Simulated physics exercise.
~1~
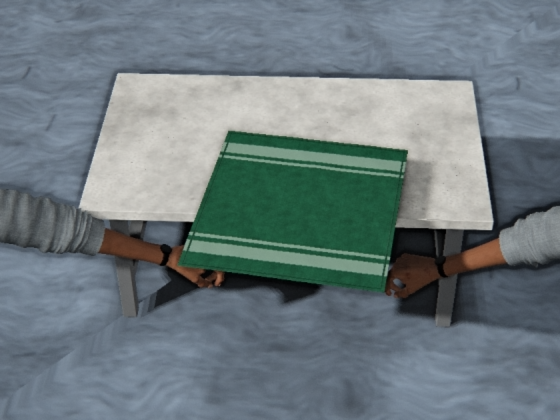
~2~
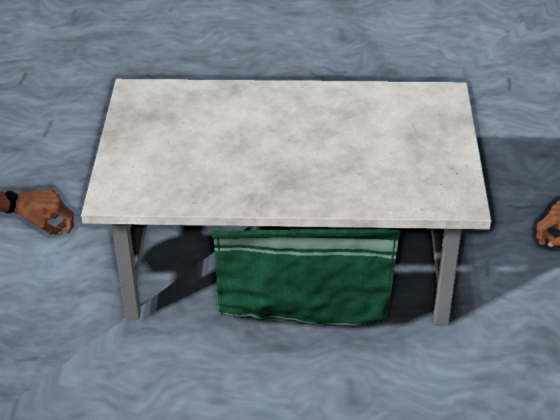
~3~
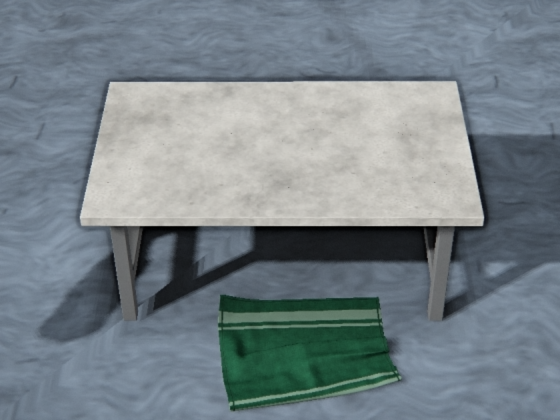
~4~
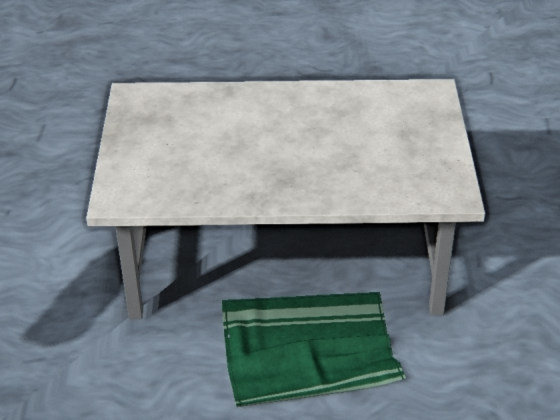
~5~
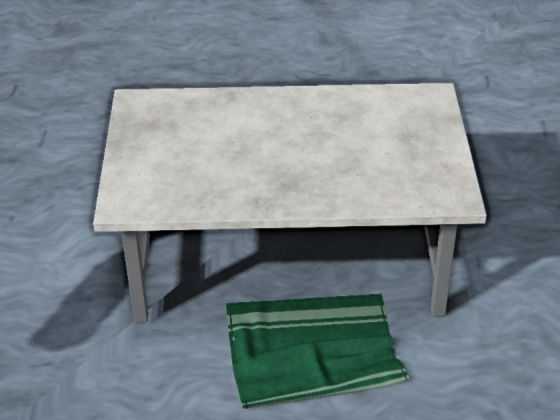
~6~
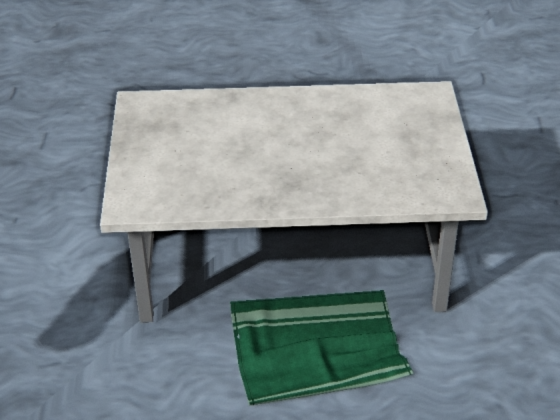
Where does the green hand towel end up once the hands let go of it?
It ends up on the floor in front of the table, having slid off the edge of the top.
